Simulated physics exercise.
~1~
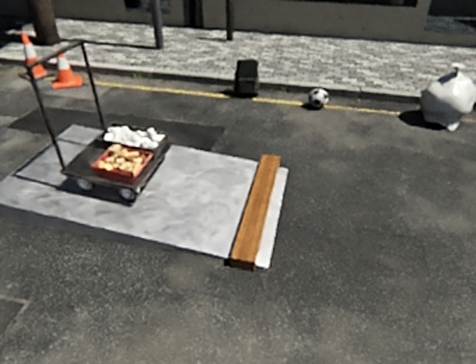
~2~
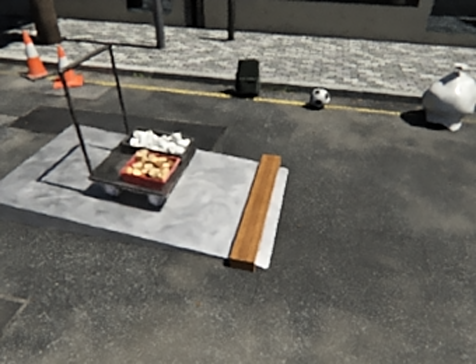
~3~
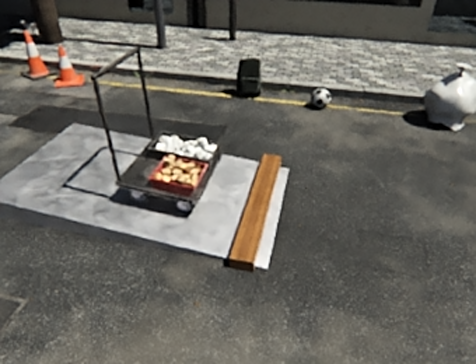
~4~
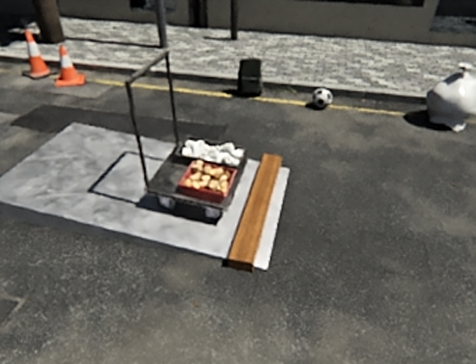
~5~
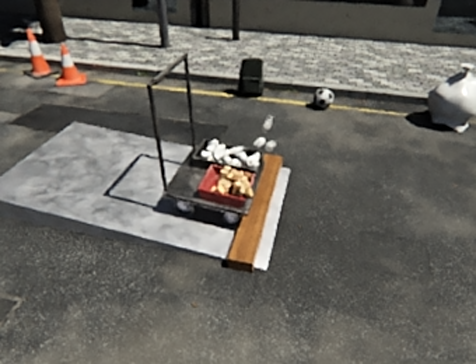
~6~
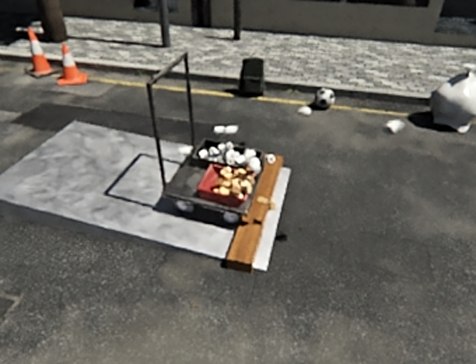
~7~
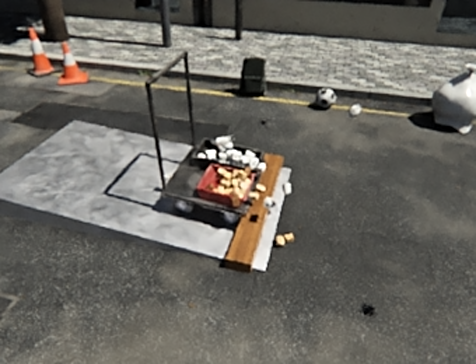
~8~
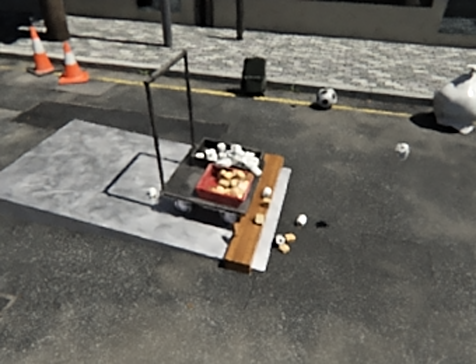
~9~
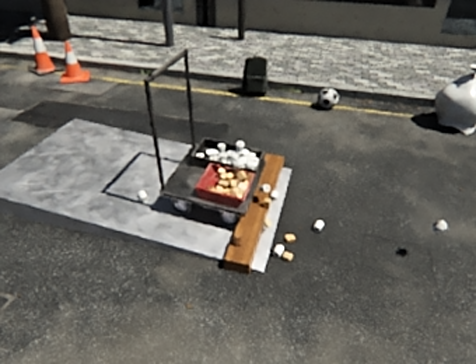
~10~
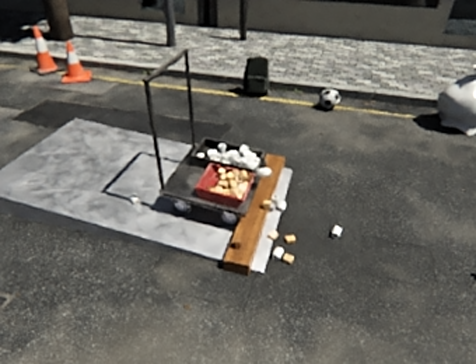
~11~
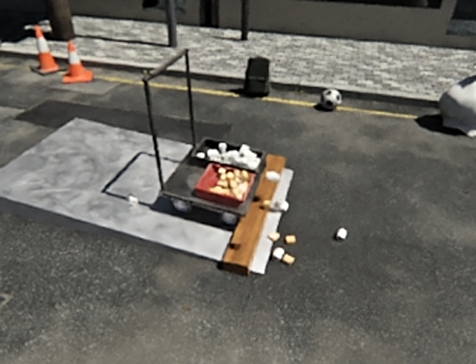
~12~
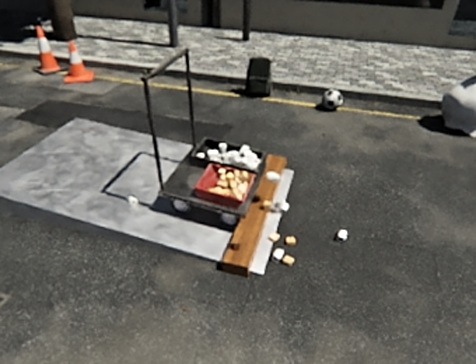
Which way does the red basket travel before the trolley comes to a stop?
The red basket travels to the right, riding on the trolley towards the wooden step.
